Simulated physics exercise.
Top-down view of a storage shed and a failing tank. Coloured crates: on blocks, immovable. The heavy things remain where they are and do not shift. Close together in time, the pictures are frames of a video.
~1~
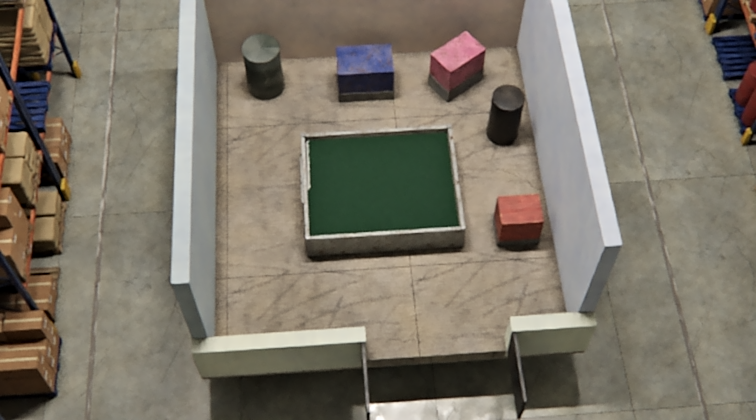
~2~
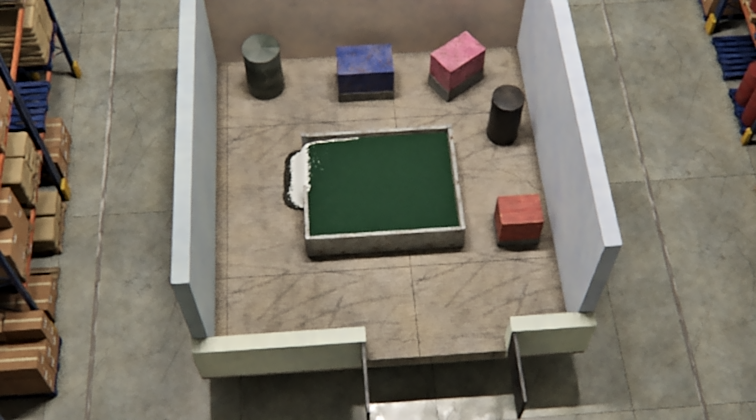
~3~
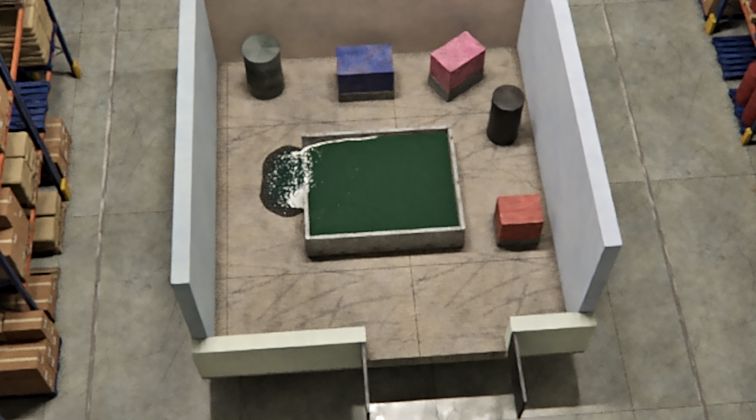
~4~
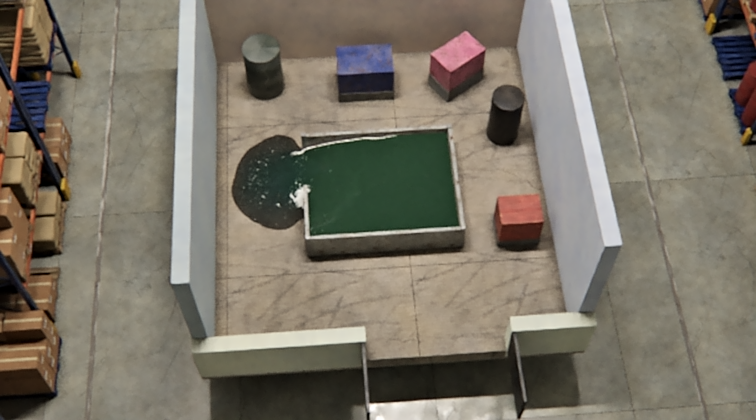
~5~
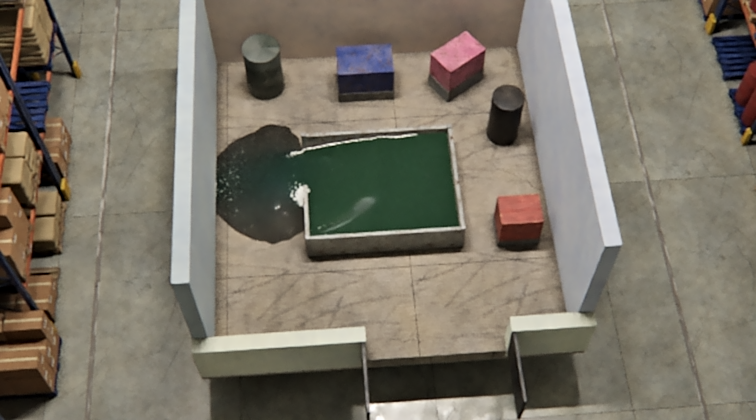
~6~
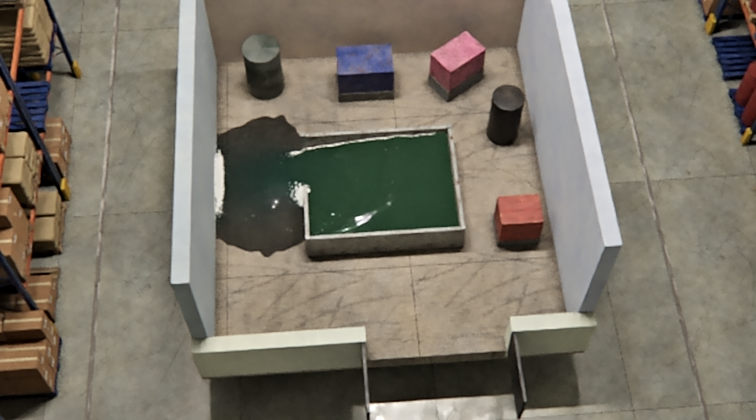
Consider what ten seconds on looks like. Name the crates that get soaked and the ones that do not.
The pink crate does not get soaked; the blue crate does not get soaked; the red crate does not get soaked.
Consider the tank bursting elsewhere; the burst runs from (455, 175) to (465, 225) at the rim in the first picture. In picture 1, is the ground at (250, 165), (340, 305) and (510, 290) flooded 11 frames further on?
Read off point by point, the answer is not soaked, not soaked, soaking.
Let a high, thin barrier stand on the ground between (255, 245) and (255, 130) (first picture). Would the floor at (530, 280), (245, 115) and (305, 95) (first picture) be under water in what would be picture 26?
Outcome by spot, in order - unwatered, watered, watered.
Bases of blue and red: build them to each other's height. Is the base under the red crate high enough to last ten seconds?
Red: Untouched.
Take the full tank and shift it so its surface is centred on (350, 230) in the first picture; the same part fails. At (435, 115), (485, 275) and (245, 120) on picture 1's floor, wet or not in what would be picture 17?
Taking the three spots in order: Bare, bare, swamped.
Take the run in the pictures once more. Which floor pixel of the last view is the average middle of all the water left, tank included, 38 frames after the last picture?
Centre of the water: Near (341, 185).
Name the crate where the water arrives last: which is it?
Last is the red-painted one.
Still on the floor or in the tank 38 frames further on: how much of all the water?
Roughly 98 out of every hundred parts.
A moment on, water covers 15 % of the floor; the pink crate not reached, the blue crate not reached, the red crate not reached.
Next, water covers 25 % of the floor; the pink crate not reached, the blue crate not reached, the red crate not reached.
Then, water covers 45 % of the floor; the pink crate not reached, the blue crate water round its plinth, the red crate not reached.
Later, water covers 85 % of the floor; the pink crate water round its plinth, the blue crate water round its plinth, the red crate water round its plinth.
In the end, water covers 100 % of the floor; the pink crate stayed above the water, the blue crate stayed above the water, the red crate stayed above the water.
